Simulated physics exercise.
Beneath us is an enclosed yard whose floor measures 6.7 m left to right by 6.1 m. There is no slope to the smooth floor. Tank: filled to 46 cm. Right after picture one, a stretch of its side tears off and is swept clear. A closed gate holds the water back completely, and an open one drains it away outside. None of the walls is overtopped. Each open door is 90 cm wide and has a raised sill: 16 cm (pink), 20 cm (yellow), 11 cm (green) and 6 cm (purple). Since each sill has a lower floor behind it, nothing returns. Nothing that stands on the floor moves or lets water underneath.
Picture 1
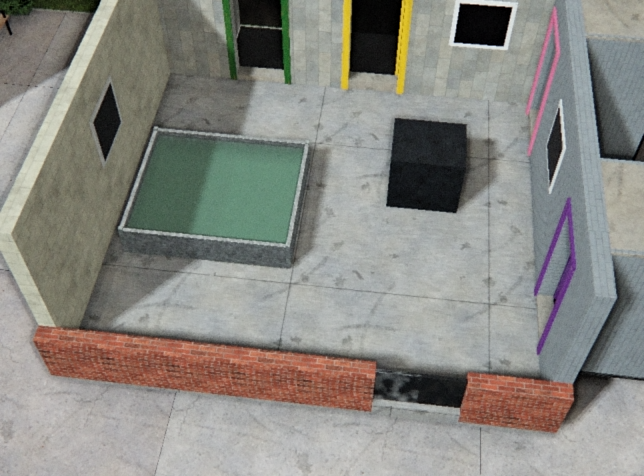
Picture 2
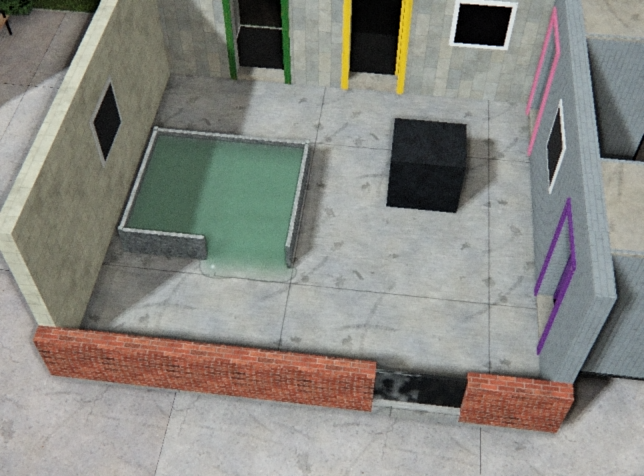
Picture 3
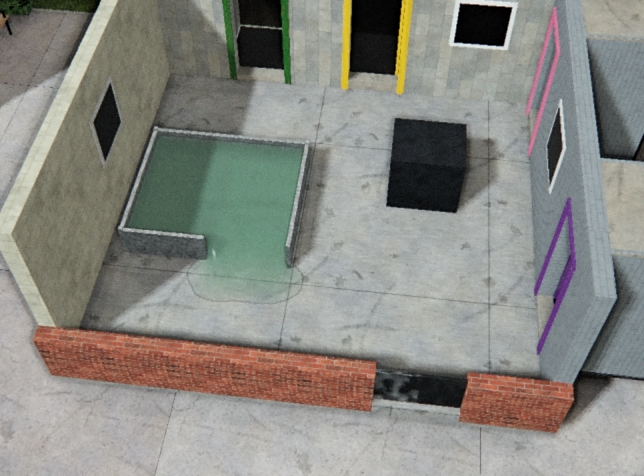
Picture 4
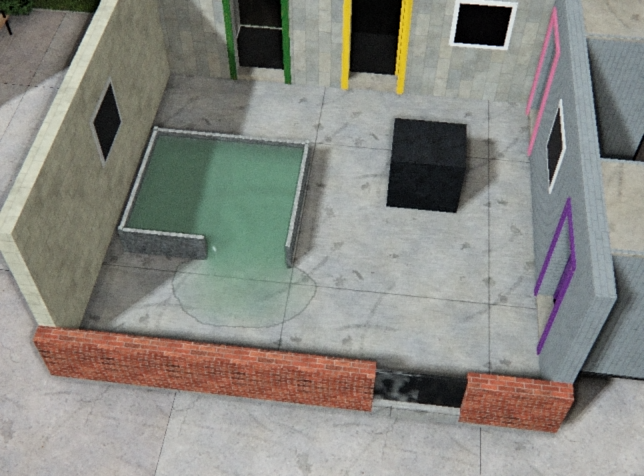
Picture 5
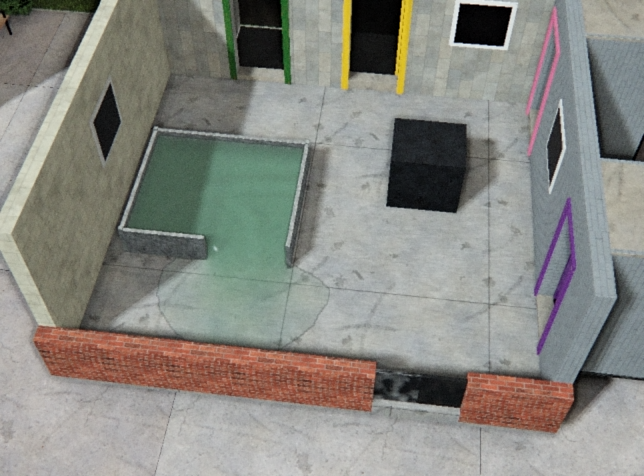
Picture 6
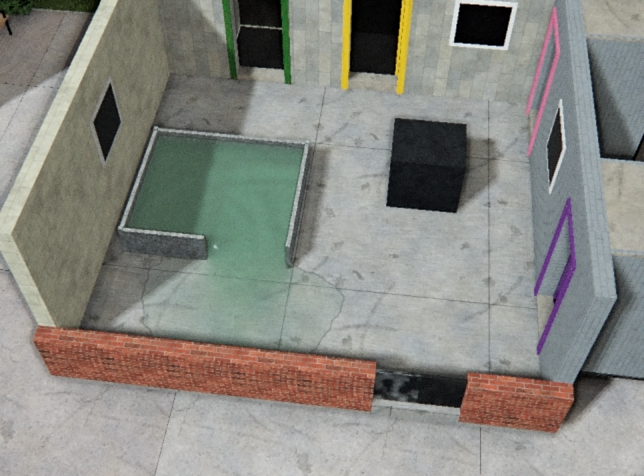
Green water sits still in a low walled tank in an enclosed concrete yard, beside a black block, until part of the tank's near wall disappears. The water pours through the gap and spreads over the floor in a rounded, thinning sheet, reaching the red brick wall and widening along it.
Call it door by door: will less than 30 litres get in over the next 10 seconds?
Pink door - yes, less; yellow door - yes, less; green door - yes, less; purple door - no, 30 litres or more.
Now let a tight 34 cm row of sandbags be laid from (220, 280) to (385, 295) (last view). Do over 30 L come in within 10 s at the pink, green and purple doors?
With that change: Pink stays within, green stays within, purple stays within.
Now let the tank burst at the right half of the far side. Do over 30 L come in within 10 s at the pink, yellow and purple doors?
Then pink does not exceed it, yellow does not exceed it, purple does not exceed it.
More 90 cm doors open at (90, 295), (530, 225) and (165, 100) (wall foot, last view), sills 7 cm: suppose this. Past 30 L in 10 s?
Well, the first is on the high side, the second is on the low side, and the third is on the low side.
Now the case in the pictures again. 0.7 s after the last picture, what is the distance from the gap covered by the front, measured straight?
Distance: Approx. 2.8 m.
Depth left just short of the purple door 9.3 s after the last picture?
Around 9.5 cm deep.
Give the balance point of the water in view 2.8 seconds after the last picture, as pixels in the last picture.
Its balance point lies near (244, 265).
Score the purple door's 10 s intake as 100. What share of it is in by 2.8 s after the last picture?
Roughly 5 percent is in by then.
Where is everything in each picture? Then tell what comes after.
In the first frame, still water, 46 cm deep, in the tank at (219, 187).
In the second frame, water pours out at (247, 256) and has run 0.7 m, to (289, 276); typically 5 cm deep outside, 46 cm at the tank's back.
In the third frame, the front is at (295, 286), 0.9 m from the gap at (247, 257); 0.8 m2 of floor is under water; 46 cm left at the back of the tank.
In the fourth frame, water pours out at (247, 257) and has run 1.2 m, to (203, 317); typically 6 cm deep outside, 46 cm at the tank's back.
In the fifth frame, the front is at a hidden place, 1.6 m from the gap at (247, 257); 2.6 m2 of floor is under water; 46 cm left at the back of the tank.
In the sixth frame, water pours out at (247, 256) and has run 2.0 m, to a hidden place; typically 4 cm deep outside, 46 cm at the tank's back.
Then, 0.7 s after the last picture water covers 15 % of the floor and is deepest (28 cm) near (245, 374); pink door not reached, yellow door not reached, green door not reached, purple door not reached.
Then, 1.5 s after the last picture water covers 25 % of the floor and is deepest (32 cm) near (232, 372); pink door not reached, yellow door not reached, green door not reached, purple door not reached.
Then, 2.8 s after the last picture water covers 40 % of the floor and is deepest (25 cm) near (71, 354); pink door not reached, yellow door not reached, green door not reached, purple door 14 cm at the sill, 5 L in.
Then, 5.3 s after the last picture water covers 60 % of the floor and is deepest (18 cm) near (129, 256); pink door 3 cm at the sill, 0 L in, yellow door not reached, green door 2 cm at the sill, 0 L in, purple door 12 cm at the sill, 67 L in.
Then, 9.3 s after the last picture water covers 90 % of the floor and is deepest (12 cm) near (520, 129); pink door 11 cm at the sill, 0 L in, yellow door 5 cm at the sill, 0 L in, green door 3 cm at the sill, 0 L in, purple door 10 cm at the sill, 120 L in.
